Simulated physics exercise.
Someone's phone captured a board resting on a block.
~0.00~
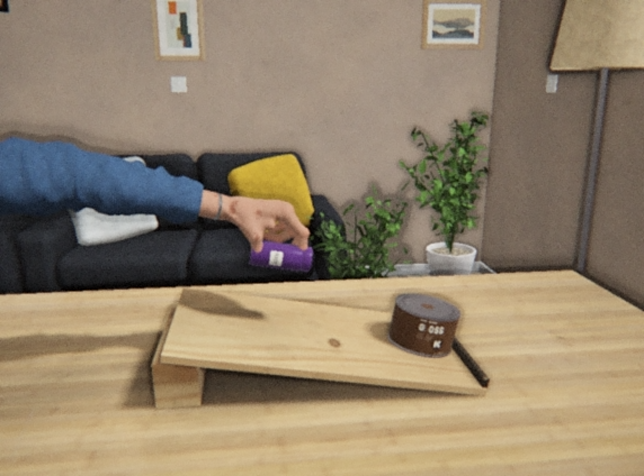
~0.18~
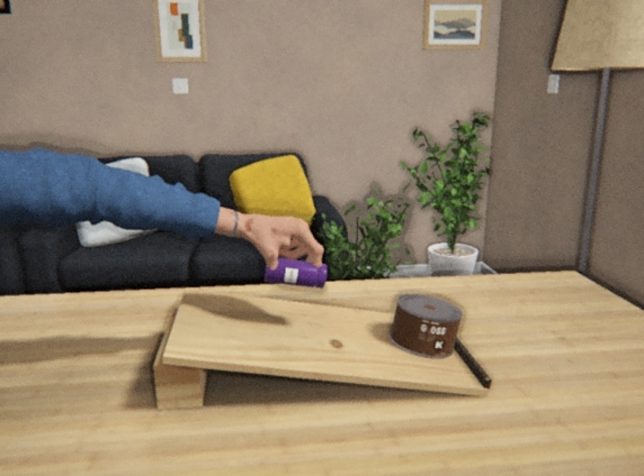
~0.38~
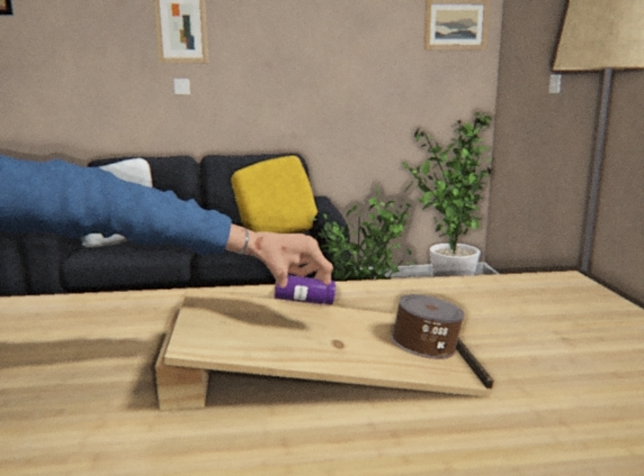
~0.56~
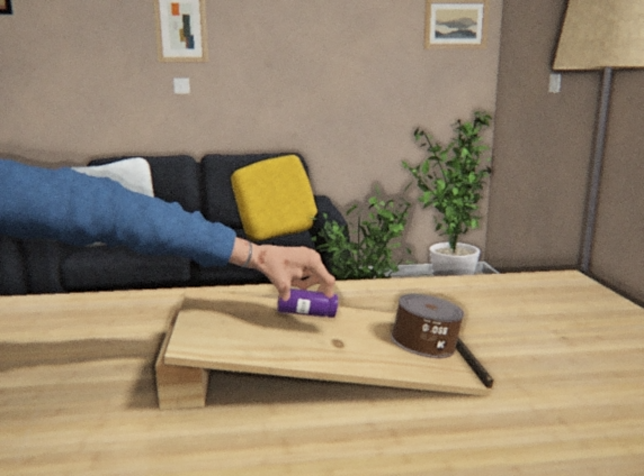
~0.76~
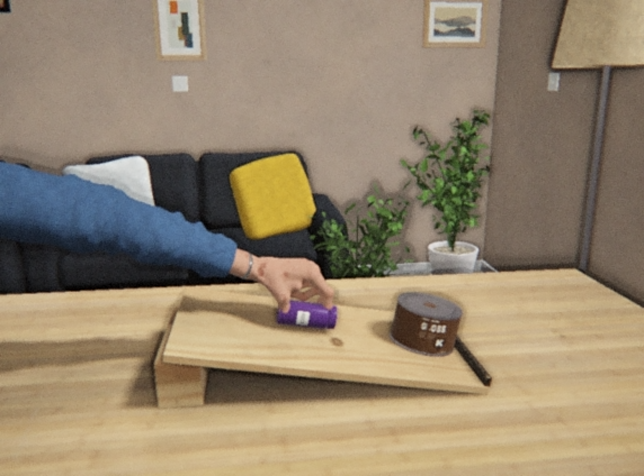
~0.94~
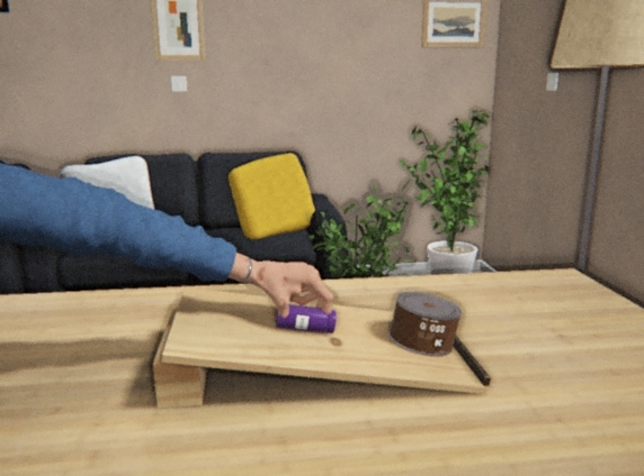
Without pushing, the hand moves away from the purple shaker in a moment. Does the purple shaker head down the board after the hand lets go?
Not moving.
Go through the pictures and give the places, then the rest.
On its way; purple shaker (281, 256); brown tub (424, 324), in the first frame.
On its way; purple shaker (296, 273); brown tub (426, 325), in the second frame.
On its way; purple shaker (305, 290); brown tub (427, 325), in the third frame.
On its way; purple shaker (307, 303); brown tub (427, 325), in the fourth frame.
On its way; purple shaker (307, 315); brown tub (426, 323), in the fifth frame.
In place under the hand; purple shaker (306, 319); brown tub (425, 323), in the sixth frame.
After 1.14 s, no change.
After 1.44 s, purple shaker resting near (306, 319).
In the end (1.9 s), both unmoved. At the end, from the last picture's camera, purple shaker near (306, 319). The purple shaker keeps its place.
